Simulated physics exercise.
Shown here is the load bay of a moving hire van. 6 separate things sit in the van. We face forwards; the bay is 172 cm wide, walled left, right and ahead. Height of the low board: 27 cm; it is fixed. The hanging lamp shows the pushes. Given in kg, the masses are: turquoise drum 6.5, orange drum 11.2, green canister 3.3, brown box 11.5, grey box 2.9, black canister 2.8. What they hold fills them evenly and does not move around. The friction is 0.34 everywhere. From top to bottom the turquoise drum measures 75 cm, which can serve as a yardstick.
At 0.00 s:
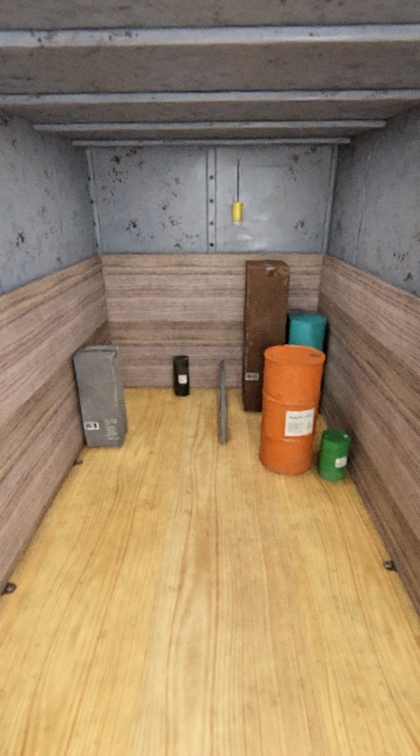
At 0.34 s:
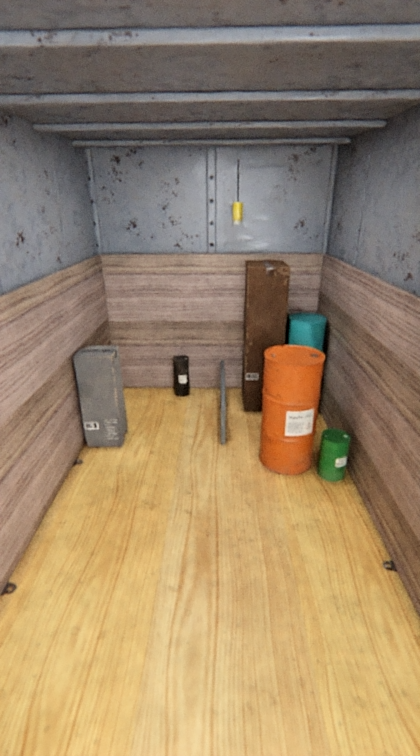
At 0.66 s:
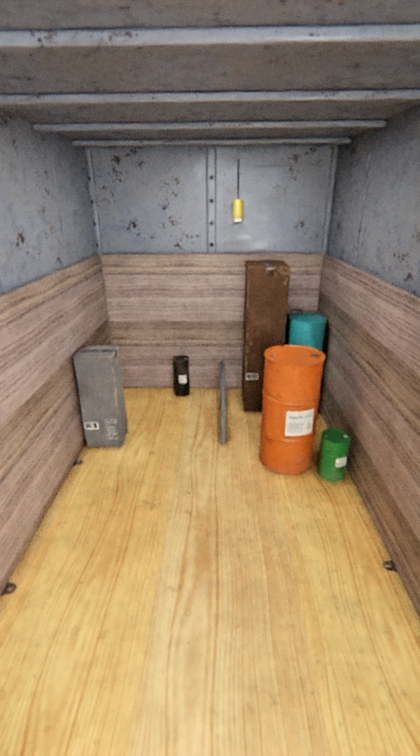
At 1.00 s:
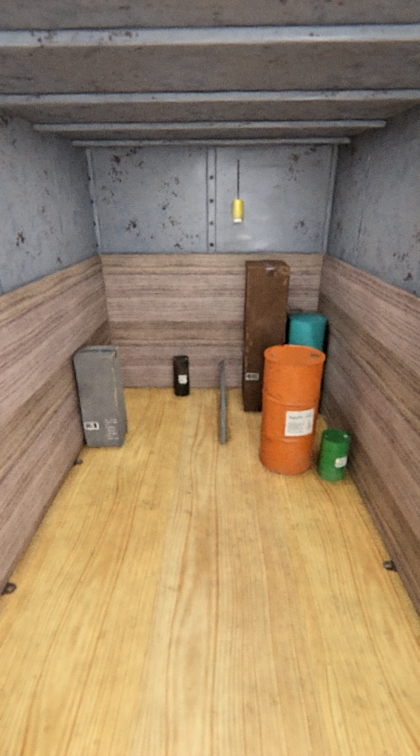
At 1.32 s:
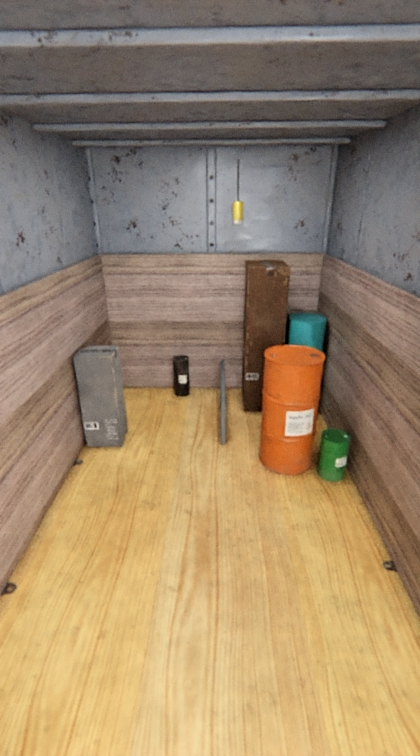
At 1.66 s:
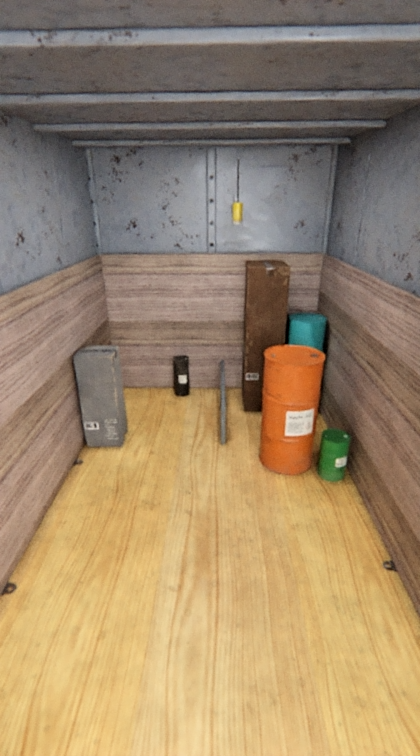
The load bay of a van, with speckled grey metal upper walls, wood-panelled lower walls and a pale plank floor, is seen from the open end, facing forwards. A grey box stands at left, a small black canister and low upright board near the middle, and a tall brown box, turquoise drum, orange drum and green canister at right. The yellow hanging lamp barely shifts, while everything else and the camera stay still.
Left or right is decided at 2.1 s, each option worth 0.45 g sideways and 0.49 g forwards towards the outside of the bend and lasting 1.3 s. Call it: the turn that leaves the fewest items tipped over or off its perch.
It is the left turn.
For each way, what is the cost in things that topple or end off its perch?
The left turn costs 0 and the right turn costs 1.
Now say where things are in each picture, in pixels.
In the first frame, smooth; orange drum (290, 410).
In the second frame, force 0.20 g backwards; grey box (103, 397); black canister (182, 376).
In the third frame, force 0.21 g backwards; green canister (333, 455); brown box (263, 337).
In the fourth frame, force 0.21 g backwards; grey box (103, 397); black canister (182, 376).
In the fifth frame, force 0.07 g backwards; green canister (333, 455); brown box (263, 337).
In the sixth frame, smooth; orange drum (290, 410).
Turning left. At 2.56 s, force 0.49 g forwards, 0.45 g right; orange drum slid 12 cm near (300, 403); turquoise drum slid 5 cm near (305, 363); grey box slid 12 cm.
After 2.86 s, force 0.49 g forwards, 0.45 g right; orange drum slid 41 cm near (310, 384); turquoise drum slid 5 cm near (305, 363); grey box slid 53 cm.
After 3.16 s, force 0.47 g forwards, 0.43 g right; orange drum slid 56 cm near (305, 375); turquoise drum slid 17 cm near (302, 357); grey box leaning 5°.
At rest (4.7 s), not toppled but over 15 cm from the start, turquoise drum, orange drum, green canister, grey box and black canister; the last one in place, give or take 15 cm. In the last view, turquoise drum near (301, 356), orange drum near (305, 375).
Turning right instead, grey box tipped over or off its perch, 1 of 6 in all.
